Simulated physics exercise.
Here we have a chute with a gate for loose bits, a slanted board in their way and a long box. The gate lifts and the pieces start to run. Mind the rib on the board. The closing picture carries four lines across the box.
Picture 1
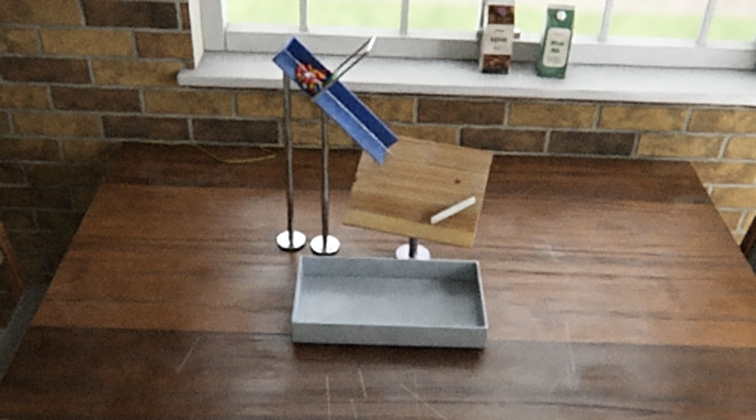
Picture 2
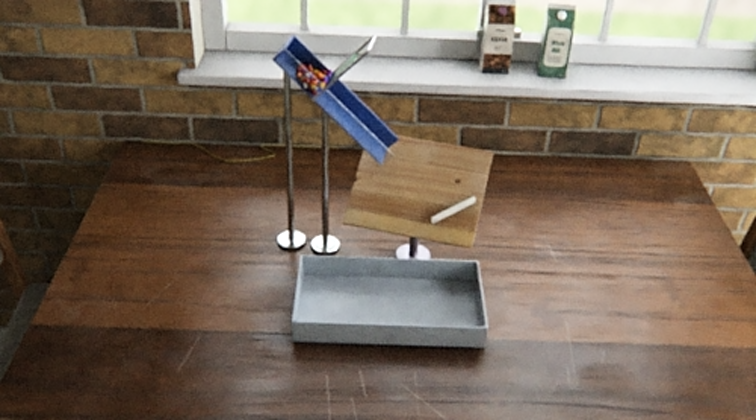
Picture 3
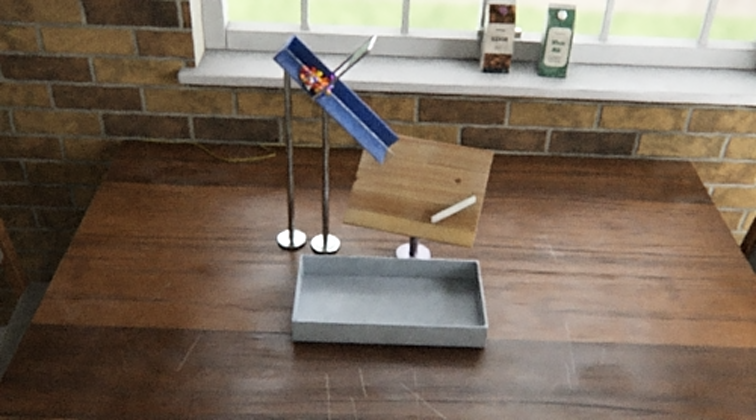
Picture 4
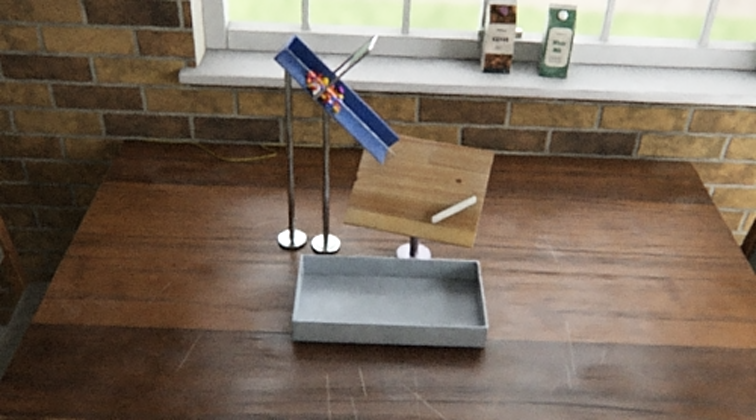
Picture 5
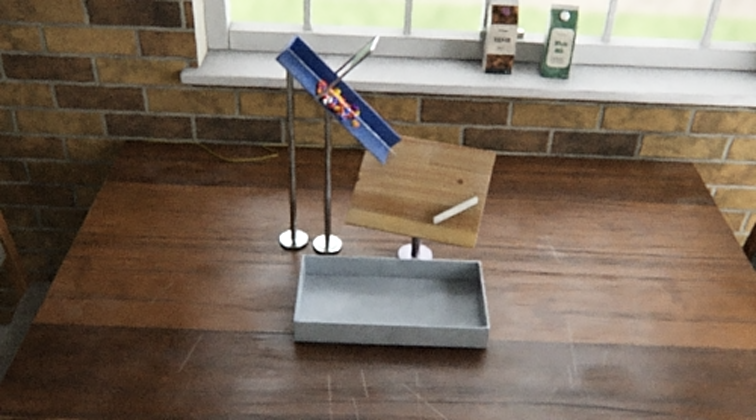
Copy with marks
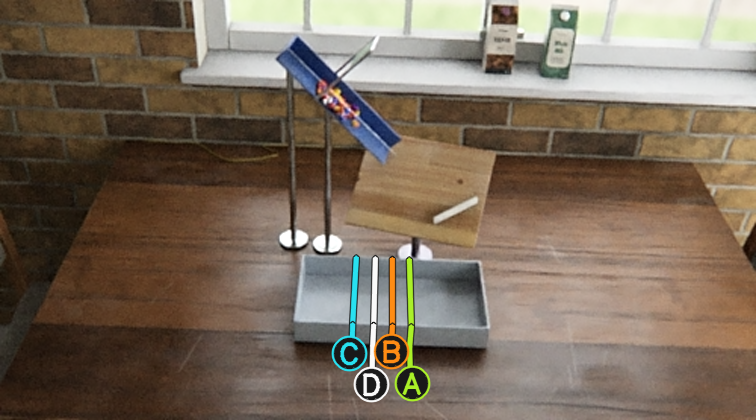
The footage shows a blue chute on metal stands above a slanted wooden board and an empty gray box on a table, as a cluster of small colorful pieces starts sliding down the chute toward the right, spreading out slightly.
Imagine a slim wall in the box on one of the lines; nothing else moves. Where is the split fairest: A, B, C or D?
Line A.
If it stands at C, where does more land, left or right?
Right.
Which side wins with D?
Right.
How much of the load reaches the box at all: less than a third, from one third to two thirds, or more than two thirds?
About that: More than two thirds.
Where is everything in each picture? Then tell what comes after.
The first picture shows load behind the gate at (311, 81), jelly beans; lip of the chute at (384, 157), sloping fairly steeply.
The second picture shows middle of the board at (418, 187), tilted fairly steeply; middle of its low edge at (406, 235); of its high edge at (430, 141).
The third picture shows front corners of the box at (293, 321) and (487, 327), empty; front of the load at (328, 91).
The fourth picture shows middle of the load at (322, 91); its front at (338, 108), about a quarter of the way to the lip; rib from (475, 196) to (432, 218).
The fifth picture shows middle of the load at (333, 101); its front at (355, 125), about half of the way to the lip.
On the marked copy, line A crosses the front rim at (411, 325); line B crosses the front rim at (392, 324); line C crosses the front rim at (352, 323); line D crosses the front rim at (373, 324).
With A, of what is caught, about a quarter on the left of the divider, about two thirds on the right.
With B, of what is caught, a stray few on the left of the divider, nearly all on the right.
With C, of what is caught, none on the left of the divider, all on the right.
With D, of what is caught, none on the left of the divider, all on the right.
